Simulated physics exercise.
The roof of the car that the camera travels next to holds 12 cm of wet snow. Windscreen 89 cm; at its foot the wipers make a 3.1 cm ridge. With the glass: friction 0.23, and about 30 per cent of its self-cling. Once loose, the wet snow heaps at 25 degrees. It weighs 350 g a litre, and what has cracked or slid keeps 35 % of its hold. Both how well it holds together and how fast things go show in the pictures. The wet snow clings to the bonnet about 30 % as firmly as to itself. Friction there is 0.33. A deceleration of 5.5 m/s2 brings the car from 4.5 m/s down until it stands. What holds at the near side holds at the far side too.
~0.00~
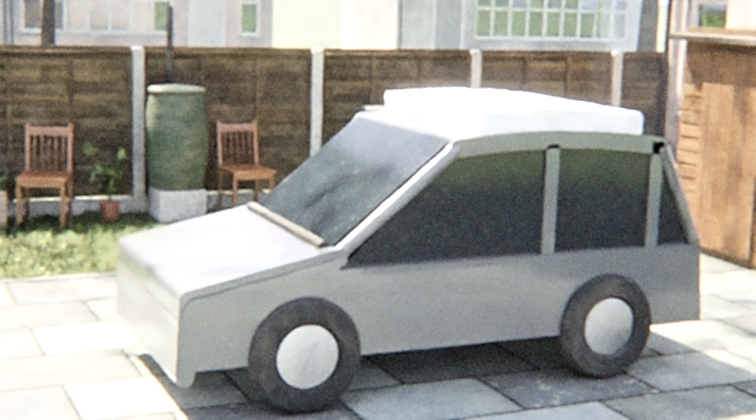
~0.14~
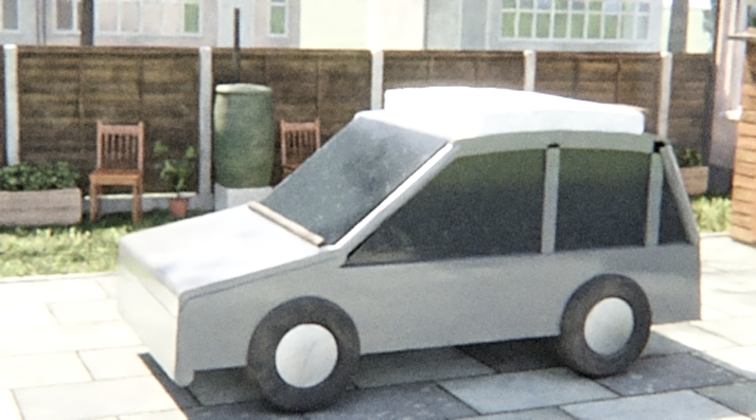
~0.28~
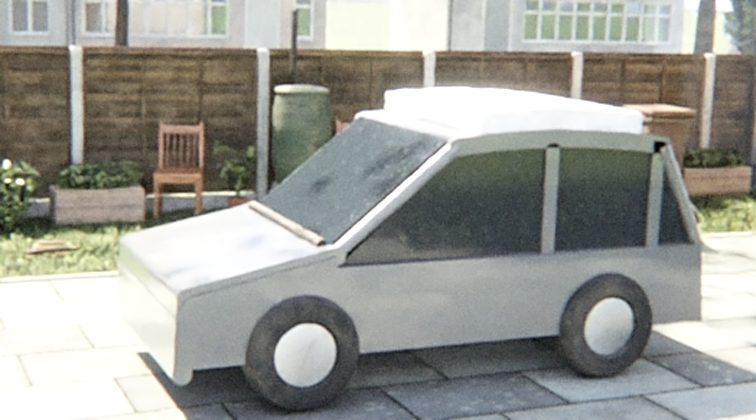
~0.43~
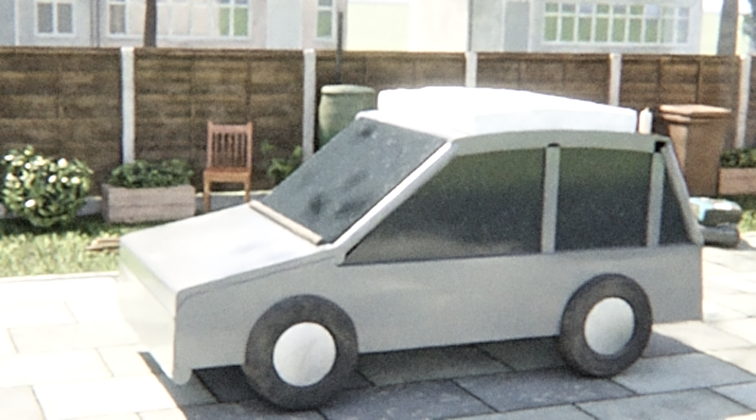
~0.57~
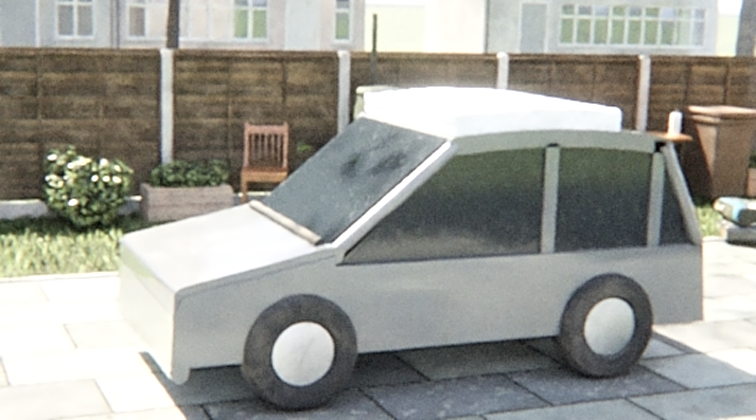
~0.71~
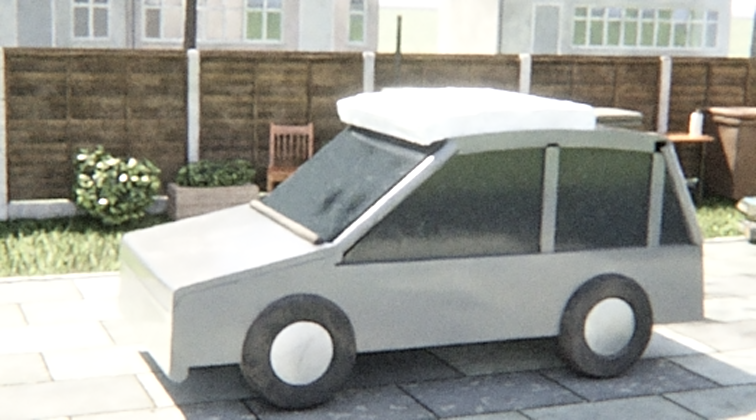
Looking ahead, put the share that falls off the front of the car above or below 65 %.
Result: Greater than 65 %.
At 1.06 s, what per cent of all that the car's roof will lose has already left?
I'd say near 80 per cent.
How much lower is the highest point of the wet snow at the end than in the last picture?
By my estimate, near 60 cm.
By 1.06 s, 18 % of the snow is on the roof, 61 % on the glass, 21 % on the bonnet and none has gone off the nose.
By 1.48 s, none of the snow is on the roof, 5 % on the glass, 90 % on the bonnet and 4 % has gone off the nose.
By 1.90 s, none of the snow is on the roof, 4 % on the glass, 49 % on the bonnet and 47 % has gone off the nose.
By 2.32 s, none of the snow is on the roof, 4 % on the glass, 20 % on the bonnet and 76 % has gone off the nose.
By 2.80 s, at the end, none of the snow is on the roof, 4 % on the glass, 12 % on the bonnet and 83 % has gone off the nose.
